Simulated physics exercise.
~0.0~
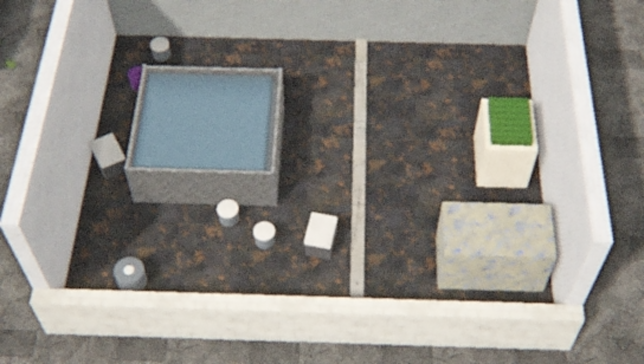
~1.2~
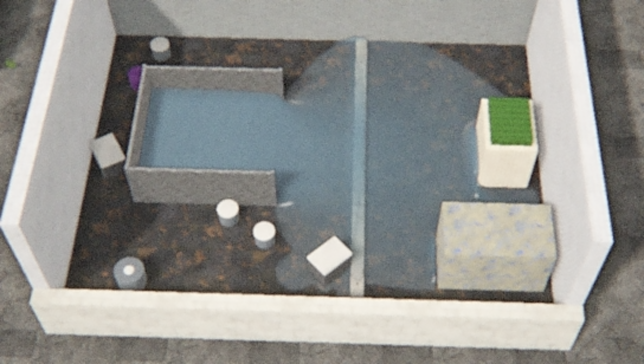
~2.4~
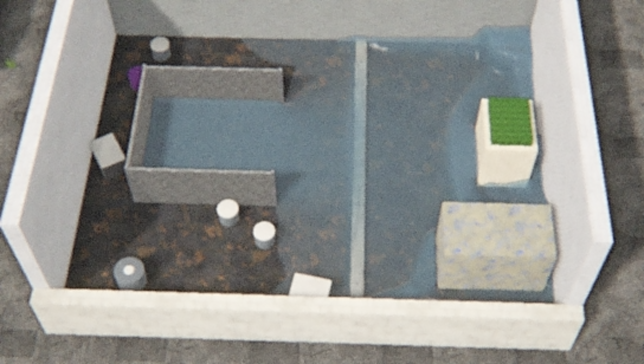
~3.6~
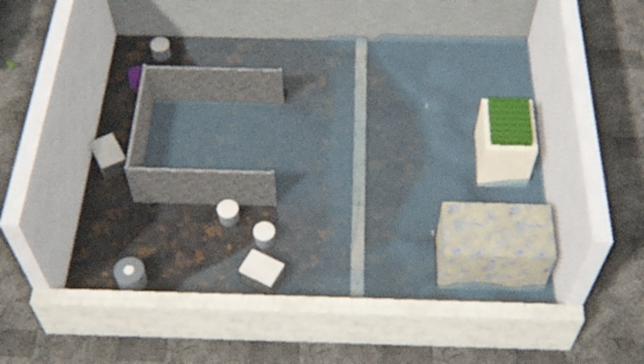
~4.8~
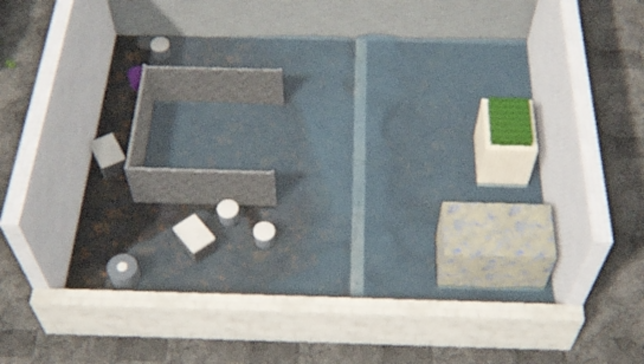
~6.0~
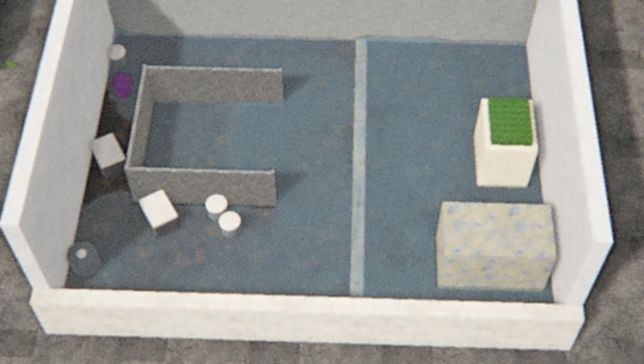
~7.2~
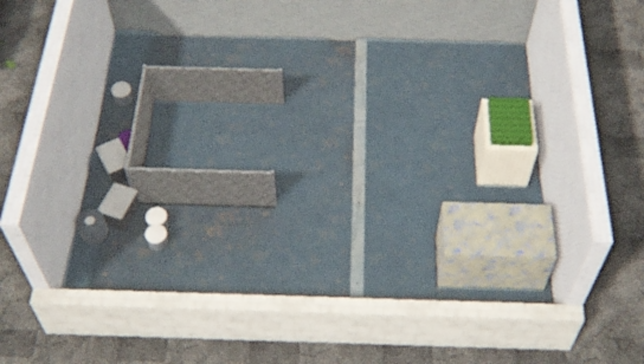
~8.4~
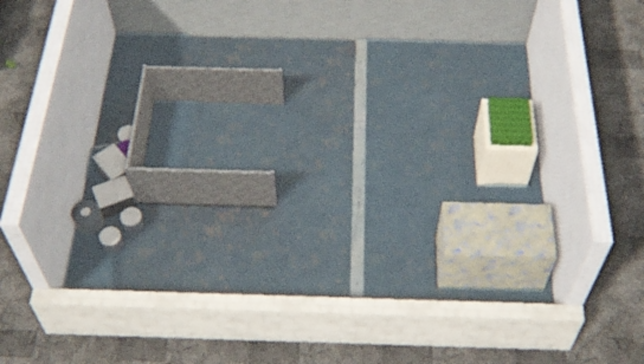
At the start, a grey tank full of water stands in the left part of a white-walled yard, with pale boxes, small round tubs and a purple pail around it. The tank's right side bursts away, and water rushes over the low kerb and around the two large blocks on the right. A white box near the kerb slides toward the front wall, then is carried left past the tubs. As water covers the floor, the other loose things begin drifting too. At the end, they float bunched together near the left wall, the purple pail among them, with none across the kerb.
